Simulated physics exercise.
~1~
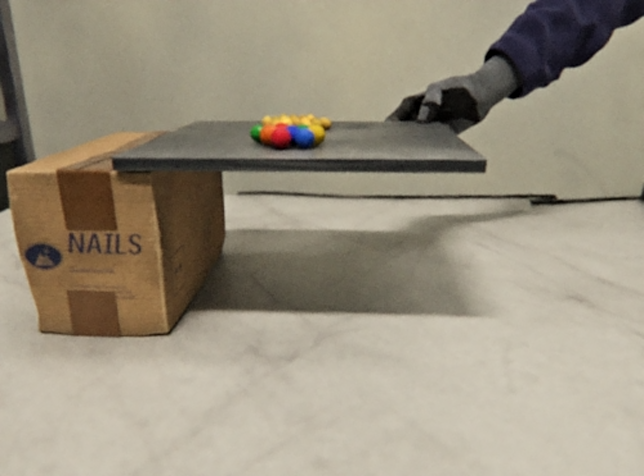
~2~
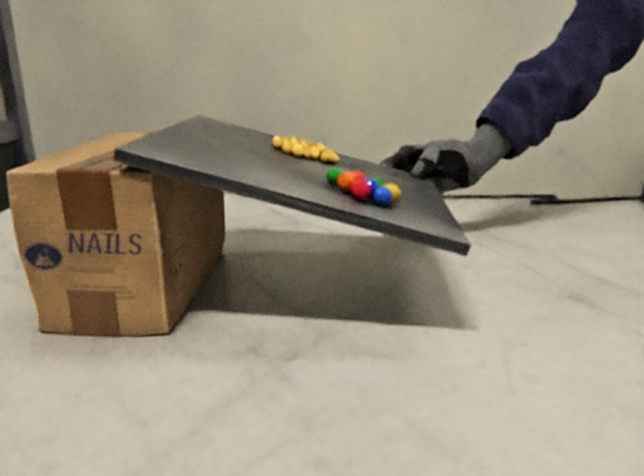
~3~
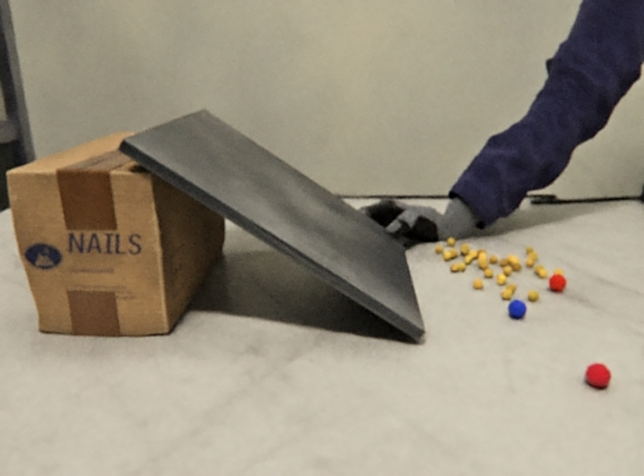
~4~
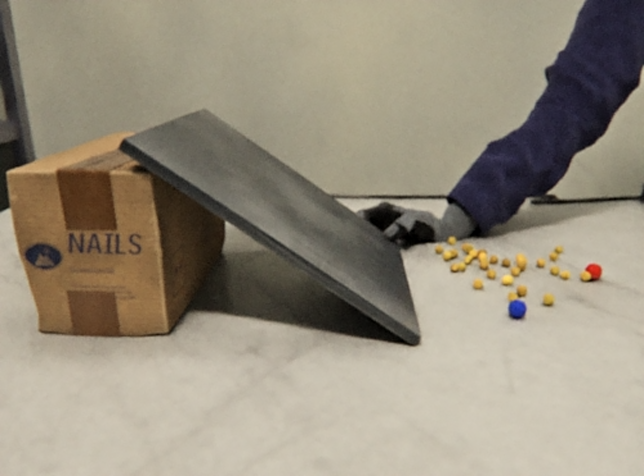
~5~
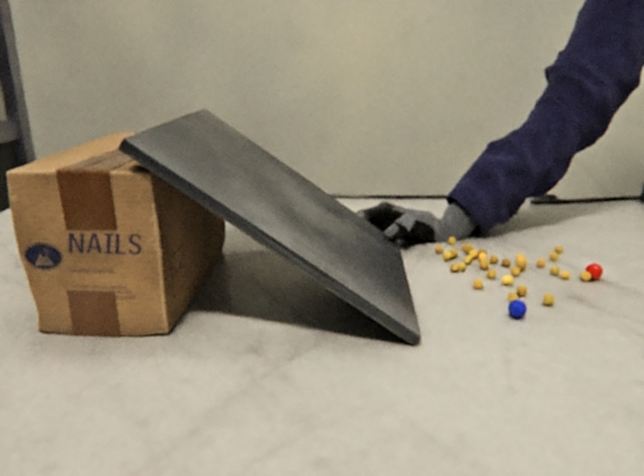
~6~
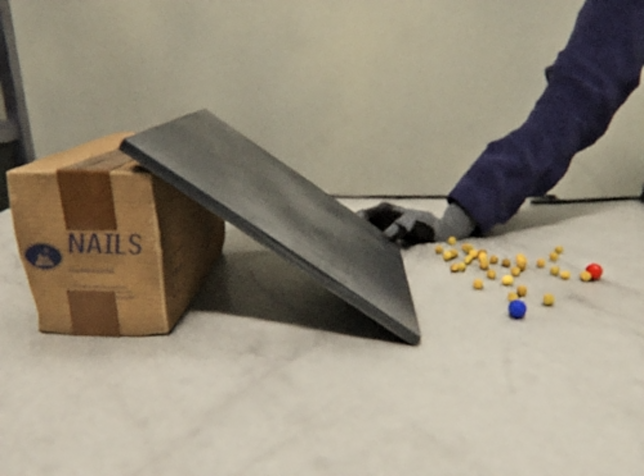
A gloved hand lowered the right end of a dark board propped on a cardboard box, and the colourful balls and small yellow bits slid off, the balls going farther, leaving one blue and one red ball in view beside the scattered yellow bits.
